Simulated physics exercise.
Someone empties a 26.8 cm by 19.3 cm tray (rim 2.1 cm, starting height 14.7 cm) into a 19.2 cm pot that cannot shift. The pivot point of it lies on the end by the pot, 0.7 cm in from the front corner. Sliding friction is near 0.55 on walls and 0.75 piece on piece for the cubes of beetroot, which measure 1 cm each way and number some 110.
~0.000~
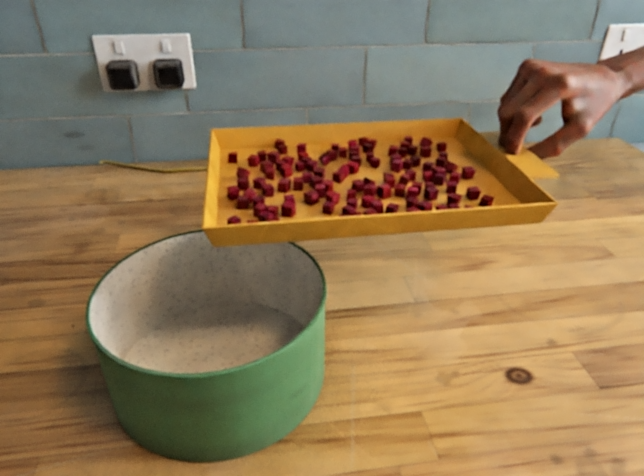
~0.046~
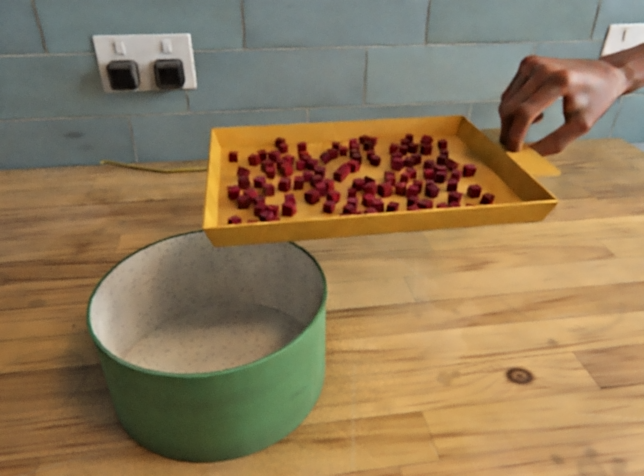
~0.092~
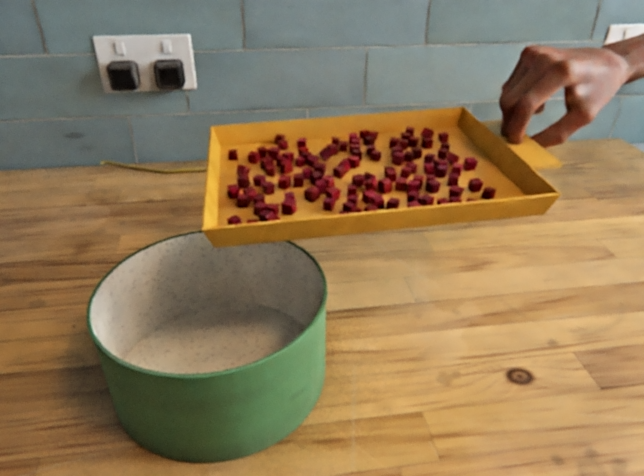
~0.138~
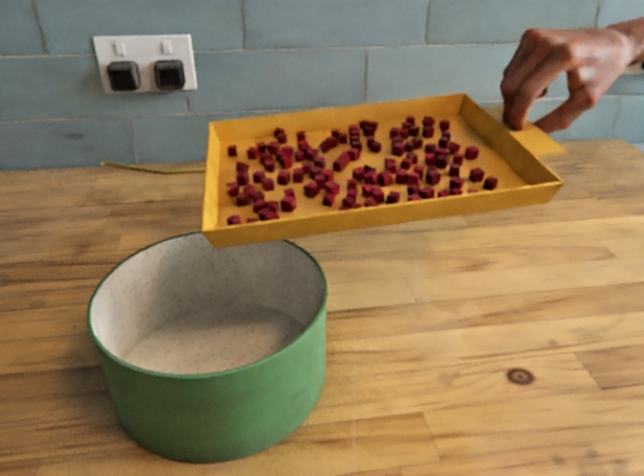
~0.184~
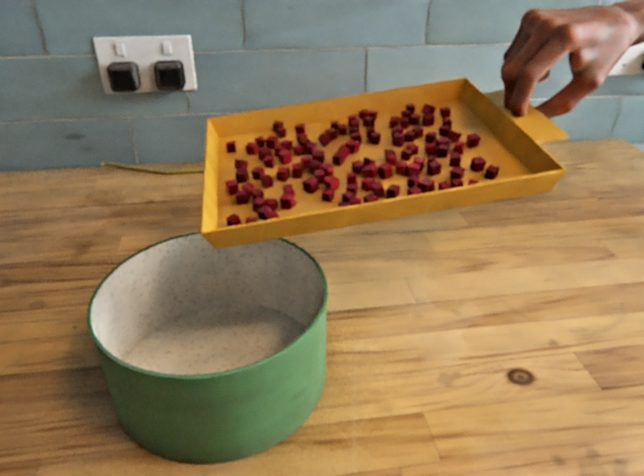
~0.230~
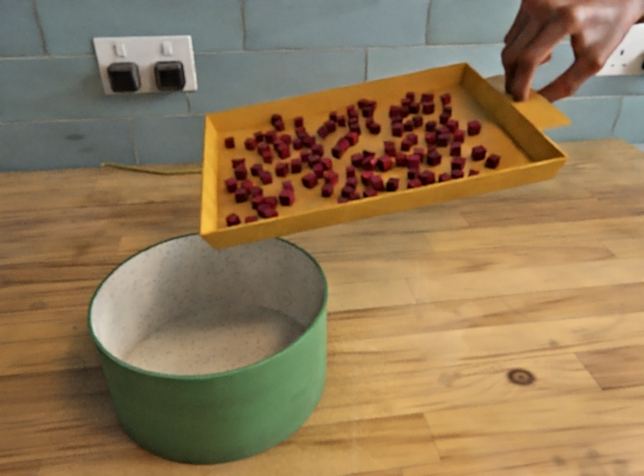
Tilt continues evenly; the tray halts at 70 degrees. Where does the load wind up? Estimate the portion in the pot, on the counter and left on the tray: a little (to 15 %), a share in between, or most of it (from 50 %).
Pot: A share in between; counter: A little; tray: Most of it.
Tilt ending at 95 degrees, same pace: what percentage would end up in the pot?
Pot share: About 95 per cent.
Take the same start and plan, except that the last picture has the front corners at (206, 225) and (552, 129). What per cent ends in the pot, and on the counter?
You'd end with pot at 15 and counter at 30.
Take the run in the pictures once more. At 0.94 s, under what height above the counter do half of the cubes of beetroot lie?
I'd say near 20 cm.
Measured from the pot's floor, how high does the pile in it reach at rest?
1.5 cm.
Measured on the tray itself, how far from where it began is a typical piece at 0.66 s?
Displacement on the tray: About 2 cm.
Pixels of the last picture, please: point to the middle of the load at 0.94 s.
Roughly (217, 182).
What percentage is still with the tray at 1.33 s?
It works out to near 65 per cent of the load.
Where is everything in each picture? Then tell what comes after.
The first frame shows tray tilt 0 degrees, front corners at (212, 222) and (547, 200); middle of the pieces at (339, 177); pot at (210, 288).
The second frame shows tray tilt 1 degrees, front corners at (212, 223) and (548, 197); middle of the pieces at (339, 176).
The third frame shows tray tilt 2 degrees, front corners at (211, 224) and (549, 191); middle of the pieces at (339, 172).
The fourth frame shows tray tilt 5 degrees, front corners at (210, 225) and (552, 179), lowest corner left front; middle of the pieces at (339, 165).
The fifth frame shows tray tilt 8 degrees, front corners at (209, 226) and (554, 167), lowest corner left front; middle of the pieces at (339, 159).
The sixth frame shows tray tilt 11 degrees, front corners at (208, 228) and (556, 155), lowest corner left front; middle of the pieces at (338, 152); pot at (212, 289). Its pace works out near 65 degrees a second.
After 0.66 s, tilt 40 degrees; the tray holds 100 %, the pot 0 %.
After 0.94 s, tilt 58 degrees; the tray holds 95 %, the pot 0 %.
After 1.33 s, tilt 70 degrees; the tray holds 65 %, the pot 30 %.
At rest (2.4 s), pot 35 %, counter 5 %, tray 60 %.
